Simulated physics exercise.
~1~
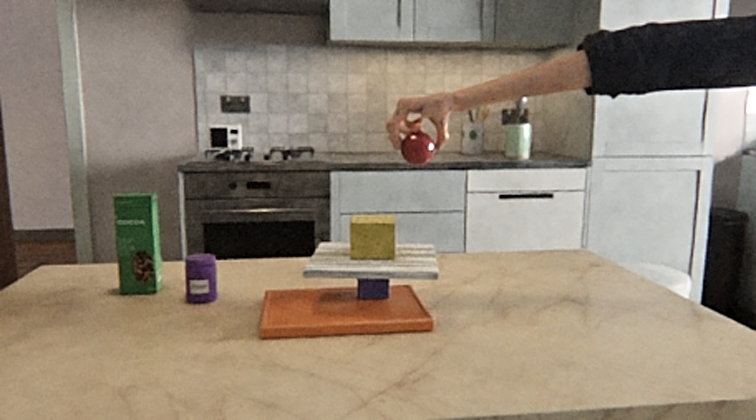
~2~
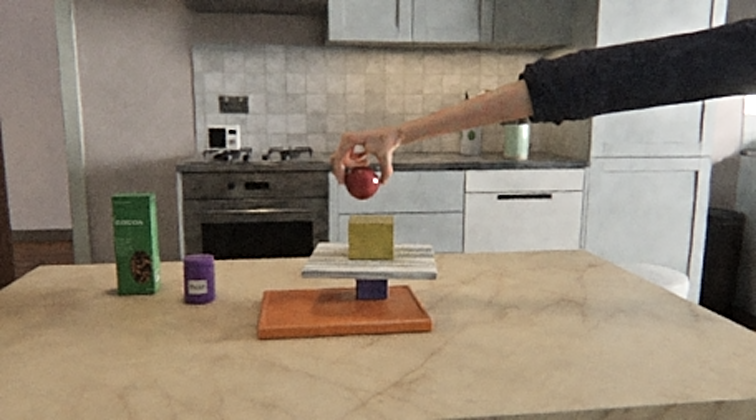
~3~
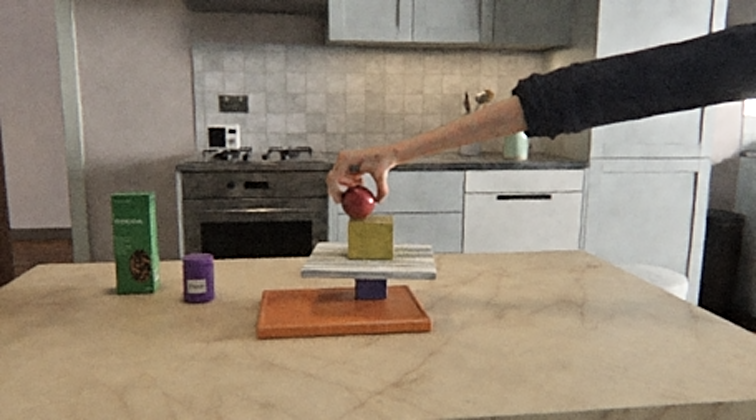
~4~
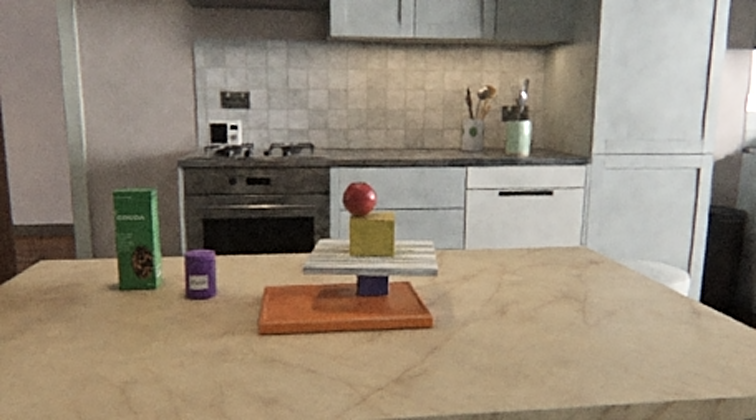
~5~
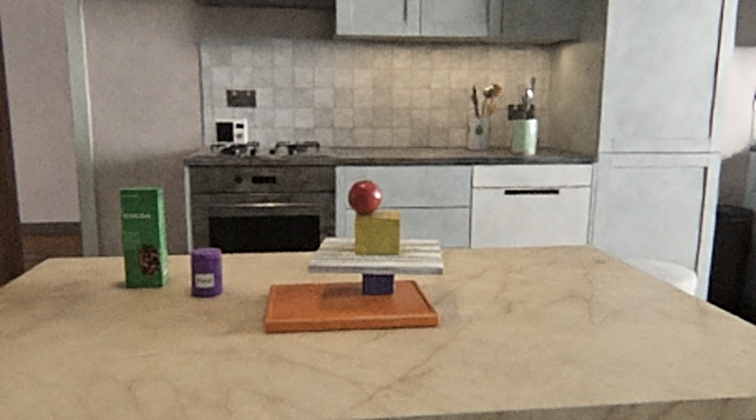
The clip shows a hand lowering a red tomato onto a yellow block stacked on a white board, a blue block and an orange tray, beside a green carton and purple container. The hand releases it and withdraws, and the tomato stays balanced on the standing pile.
